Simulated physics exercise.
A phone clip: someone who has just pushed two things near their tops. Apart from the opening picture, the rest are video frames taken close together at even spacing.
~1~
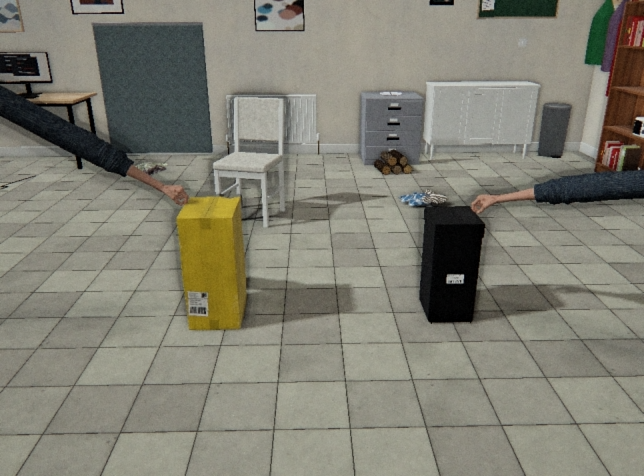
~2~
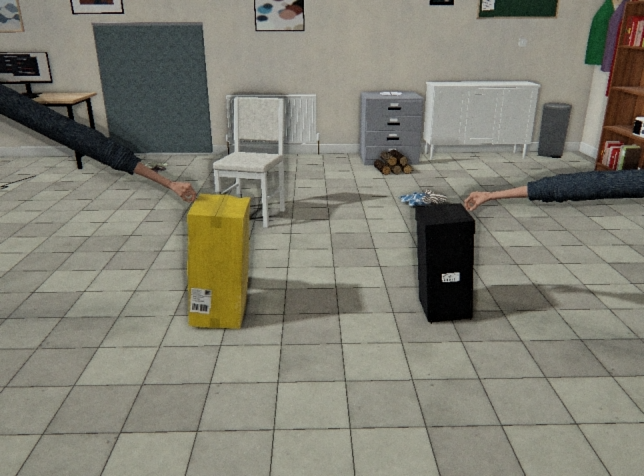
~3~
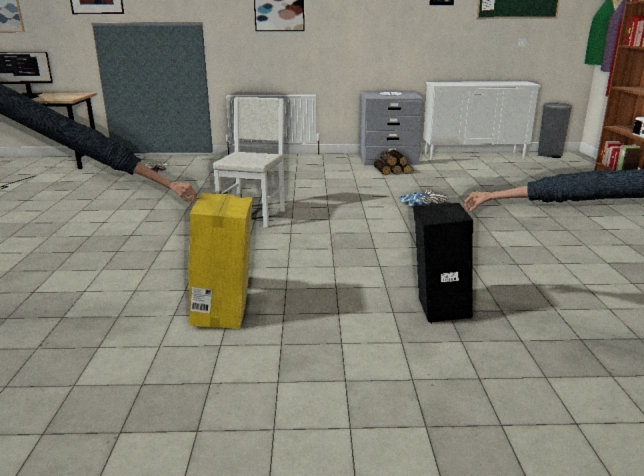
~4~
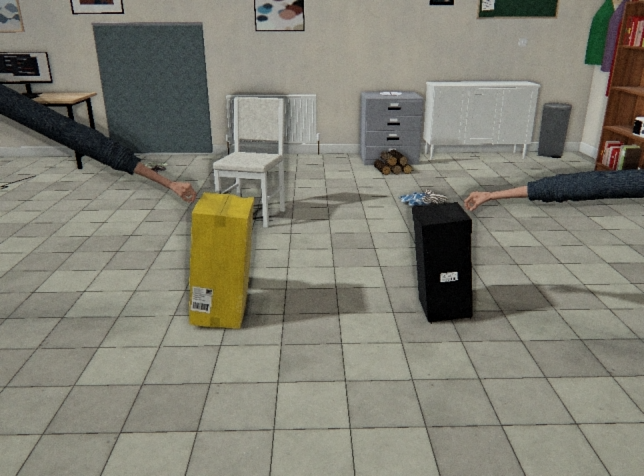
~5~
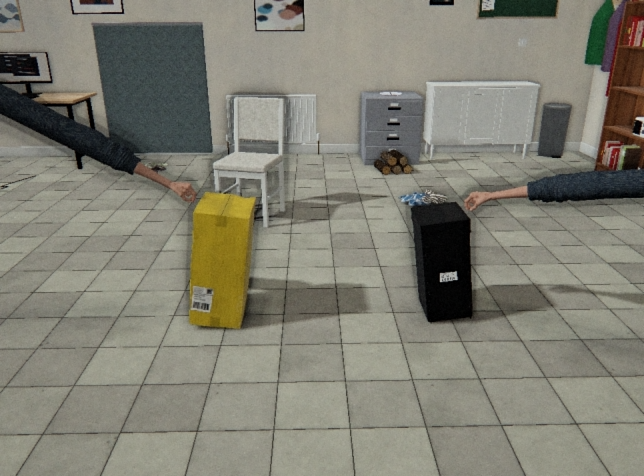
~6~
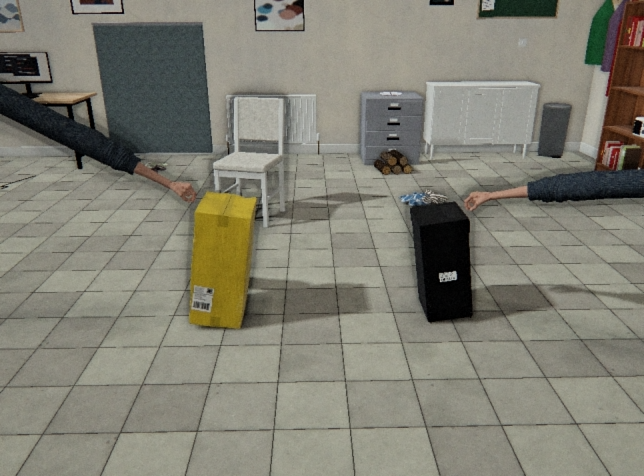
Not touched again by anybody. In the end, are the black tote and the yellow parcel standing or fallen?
Final state - black tote standing; yellow parcel standing.
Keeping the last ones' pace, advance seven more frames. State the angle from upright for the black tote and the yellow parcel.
About 8° and 8°.
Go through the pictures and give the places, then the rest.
Black tote (449, 265) upright; yellow parcel (215, 262) upright, in the first frame.
Black tote (445, 263) 5° off upright; yellow parcel (220, 261) 5° off upright, in the second frame.
Black tote (444, 263) 6° off upright; yellow parcel (221, 260) 6° off upright, in the third frame.
Black tote (443, 263) 7° off upright; yellow parcel (222, 260) 7° off upright, in the fourth frame.
Black tote (442, 262) 8° off upright; yellow parcel (223, 260) 8° off upright, in the fifth frame.
Black tote (442, 262) 8° off upright; yellow parcel (224, 260) 8° off upright, in the sixth frame.
Then, 0.32 s later than the last frame, black tote 3° off upright near (452, 264); yellow parcel upright near (214, 262).
When it is over, the black tote settles on its feet, near (449, 265); the yellow parcel settles on its feet, near (215, 263).
